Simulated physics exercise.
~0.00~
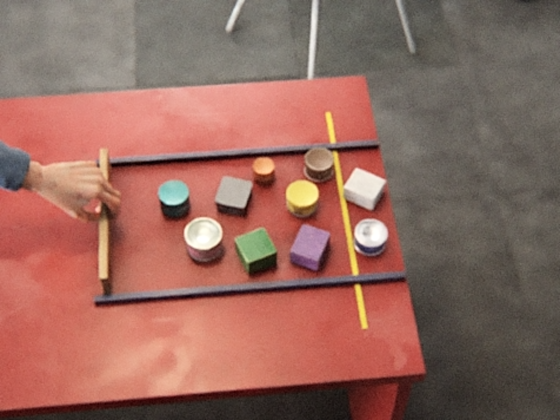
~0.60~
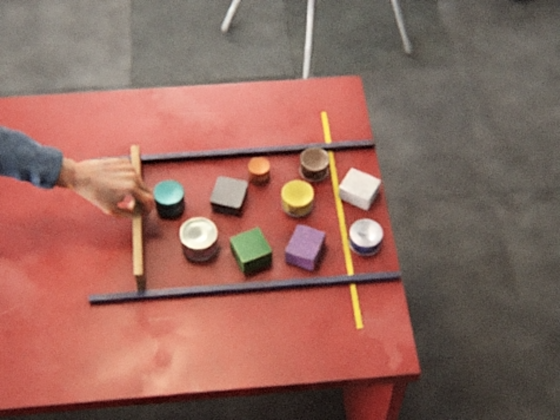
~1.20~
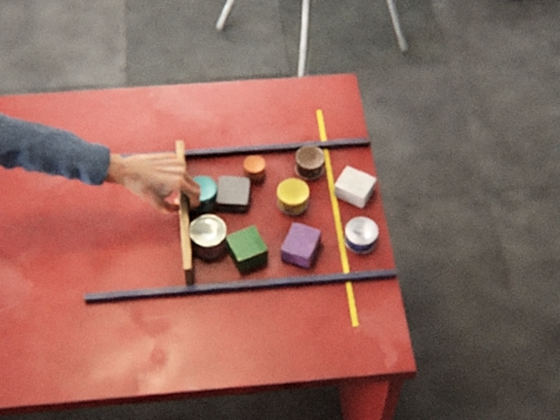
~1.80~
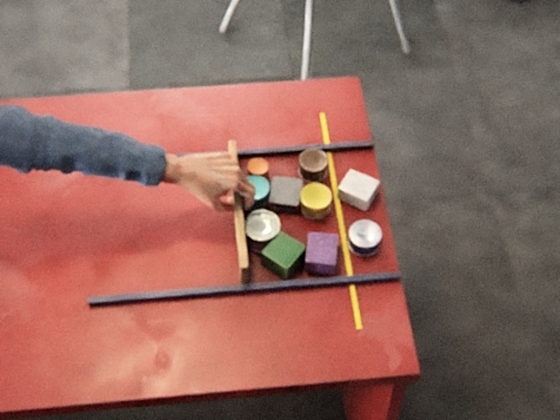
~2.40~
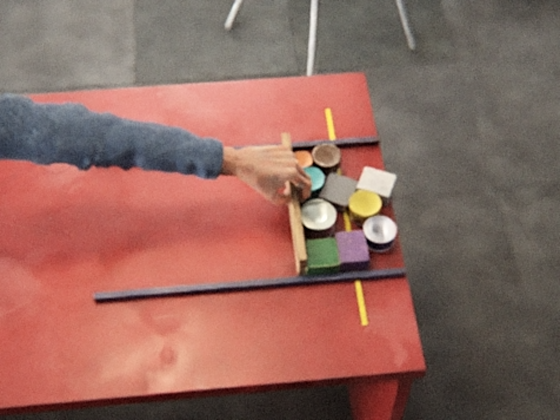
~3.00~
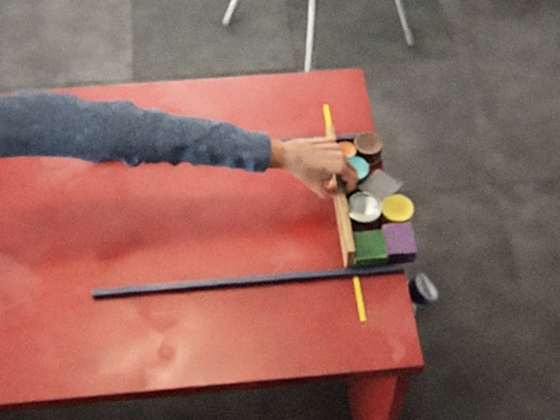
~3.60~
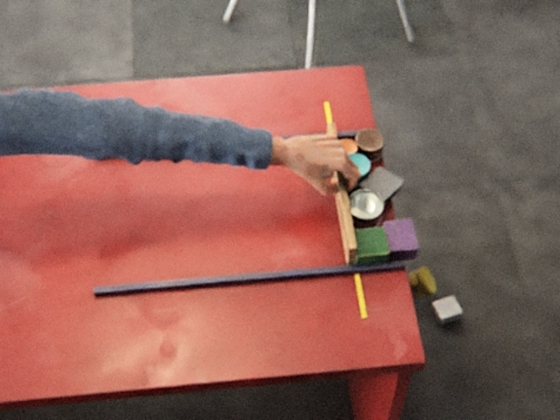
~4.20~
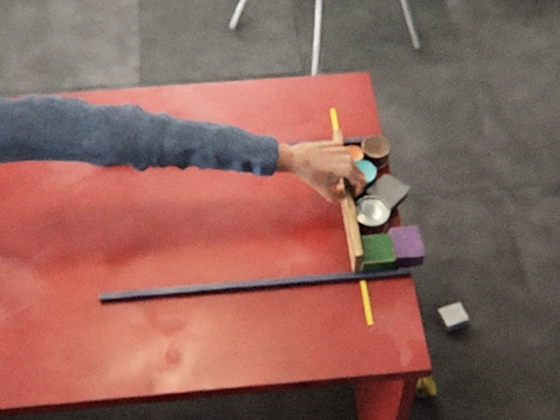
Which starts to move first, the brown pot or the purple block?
The purple block starts to move first, and the brown pot is only shifted later as the board nears the yellow tape.
